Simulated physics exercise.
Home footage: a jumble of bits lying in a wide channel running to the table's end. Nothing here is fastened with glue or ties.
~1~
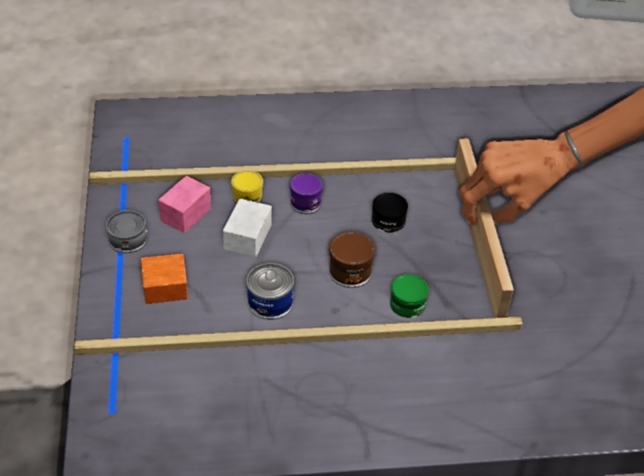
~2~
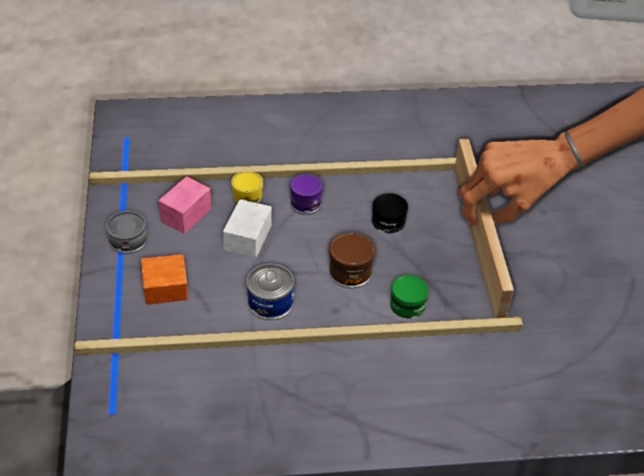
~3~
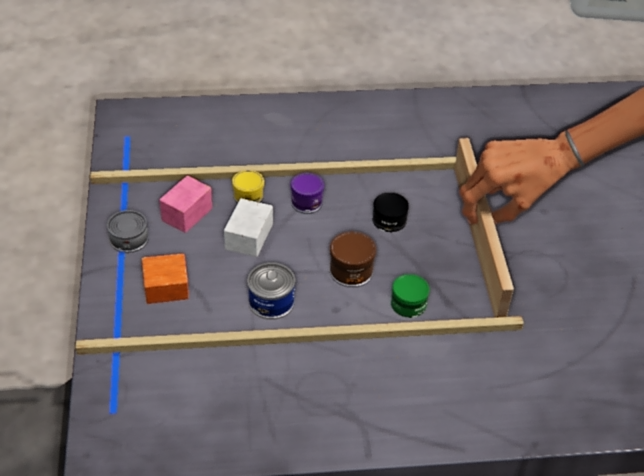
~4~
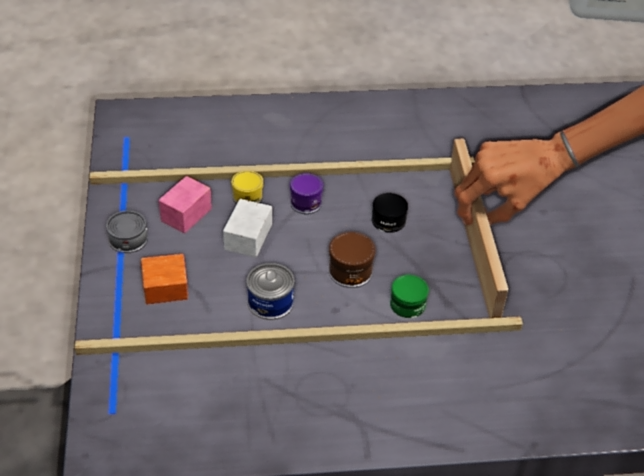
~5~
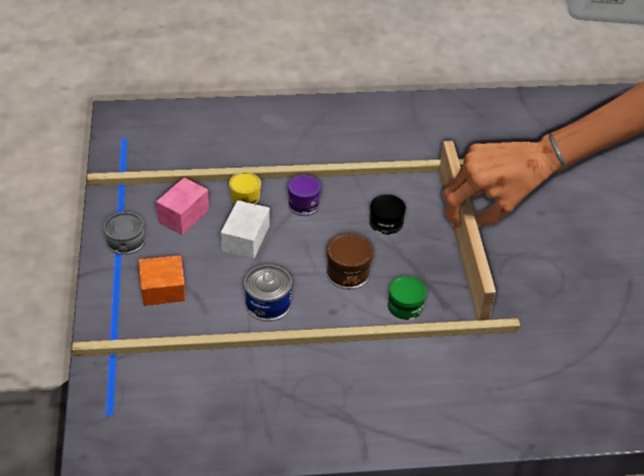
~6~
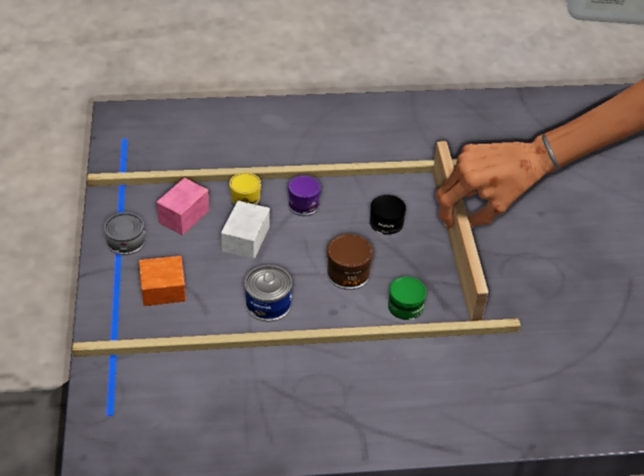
A wooden board held by a hand stayed still at first, then slid a short way left between two strips toward the scattered tubs, tins and blocks, which stayed where they were.
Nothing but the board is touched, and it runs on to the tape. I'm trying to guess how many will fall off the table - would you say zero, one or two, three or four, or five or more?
It ends with five pieces at least gone from the top.
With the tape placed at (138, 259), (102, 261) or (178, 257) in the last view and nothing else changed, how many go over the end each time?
Result per try: 2; 5; 0.
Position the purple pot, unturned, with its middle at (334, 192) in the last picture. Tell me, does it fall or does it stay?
From that start the object is safe.
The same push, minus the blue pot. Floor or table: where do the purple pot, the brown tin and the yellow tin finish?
So: The purple pot does not drop, the brown tin does not drop, the yellow tin does not drop.
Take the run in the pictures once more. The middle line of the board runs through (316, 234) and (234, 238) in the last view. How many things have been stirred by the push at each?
Counts: 5 and 9.
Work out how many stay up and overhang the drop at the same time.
The total would be 2.
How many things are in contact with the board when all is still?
Contact count: 4.
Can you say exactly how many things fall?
Result - number fallen: 5.
A little later, none off yet; grey pot at rest near (125, 234); orange block at rest near (163, 281); pink block at rest near (183, 207).
Next, none off yet; grey pot shifted about its own width near (91, 235); orange block shifted about its own width near (106, 271); pink block shifted about its own width near (128, 215).
When it is over, the number that fall off is five or more; down, blue pot, white block, pink block, orange block and grey pot.
